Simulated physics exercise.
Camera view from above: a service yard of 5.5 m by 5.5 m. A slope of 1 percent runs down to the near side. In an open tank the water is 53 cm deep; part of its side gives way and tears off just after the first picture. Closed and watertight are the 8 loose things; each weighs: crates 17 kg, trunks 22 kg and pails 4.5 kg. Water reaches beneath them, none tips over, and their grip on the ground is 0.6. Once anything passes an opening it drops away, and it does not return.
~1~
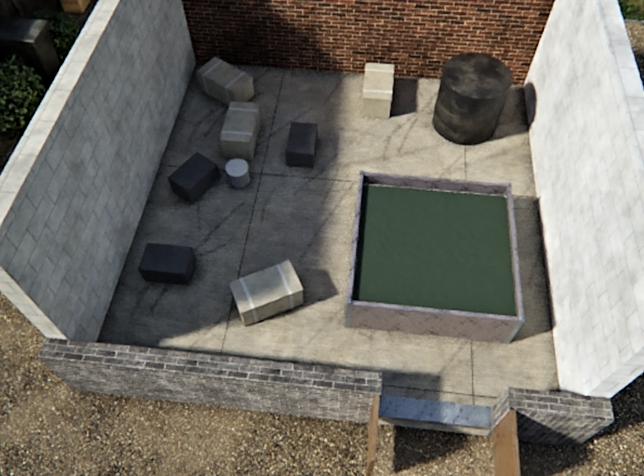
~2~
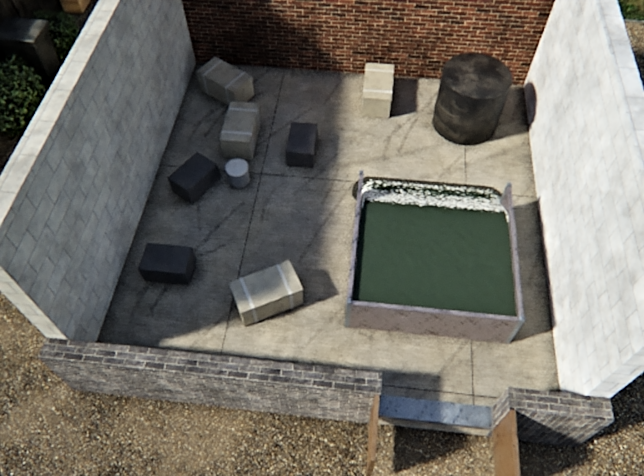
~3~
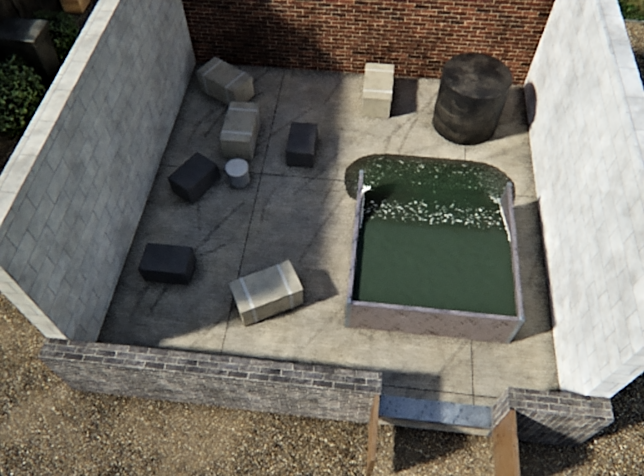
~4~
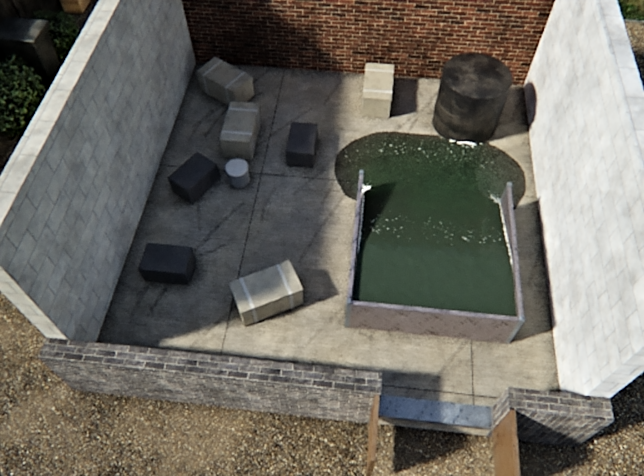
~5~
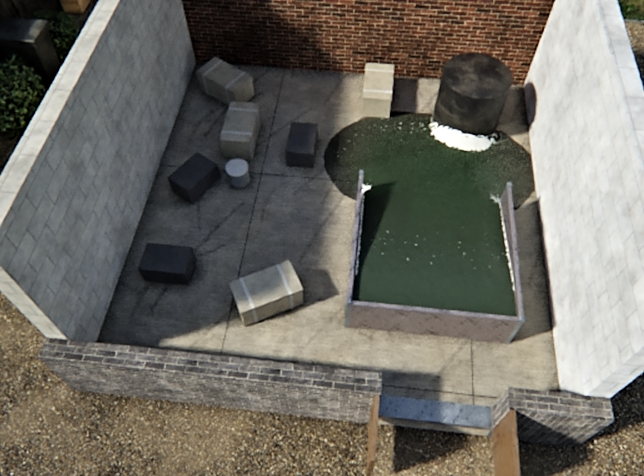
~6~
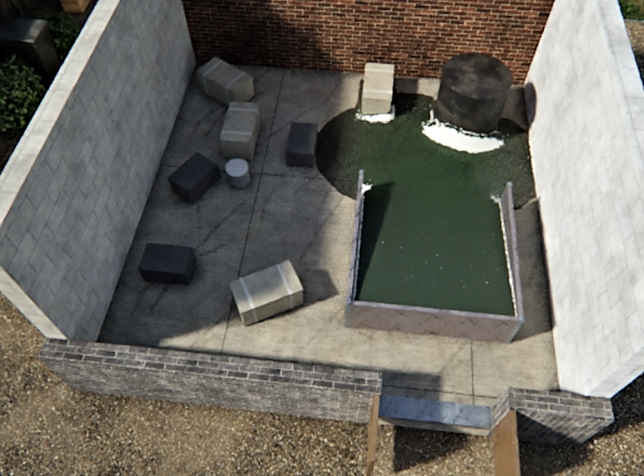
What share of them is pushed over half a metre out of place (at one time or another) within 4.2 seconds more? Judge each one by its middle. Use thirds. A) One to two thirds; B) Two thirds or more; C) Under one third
Option A: One to two thirds.
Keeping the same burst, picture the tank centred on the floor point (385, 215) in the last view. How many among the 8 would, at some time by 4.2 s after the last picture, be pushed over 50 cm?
So the tally would be 5.
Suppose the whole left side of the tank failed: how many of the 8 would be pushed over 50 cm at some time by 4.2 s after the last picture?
In that case the number is 6.
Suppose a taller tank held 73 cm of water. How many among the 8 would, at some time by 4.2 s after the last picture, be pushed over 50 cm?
You'd get 7 in that case.
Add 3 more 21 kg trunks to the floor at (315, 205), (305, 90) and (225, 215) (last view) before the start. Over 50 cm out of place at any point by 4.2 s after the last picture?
Reading them off in order: Not beyond, clears the mark, not beyond.
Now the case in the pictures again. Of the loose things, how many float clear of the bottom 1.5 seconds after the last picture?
The count is 1.
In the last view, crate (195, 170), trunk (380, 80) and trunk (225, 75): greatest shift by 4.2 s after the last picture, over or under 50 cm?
One by one: Above the line; above the line; above the line.
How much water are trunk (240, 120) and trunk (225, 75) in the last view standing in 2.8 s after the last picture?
First about 3 cm, second about 7 cm.
Then, 0.4 s after the last picture 0 of 8 are over 50 cm from their spots; 0 afloat.
Then, 1.5 s after the last picture 1 of 8 are over 50 cm from their spots; 1 afloat.
Then, 2.8 s after the last picture 2 of 8 are over 50 cm from their spots; 1 afloat.
Then, 4.2 s after the last picture 3 of 8 are over 50 cm from their spots, and 3 have been at some point; 2 afloat.
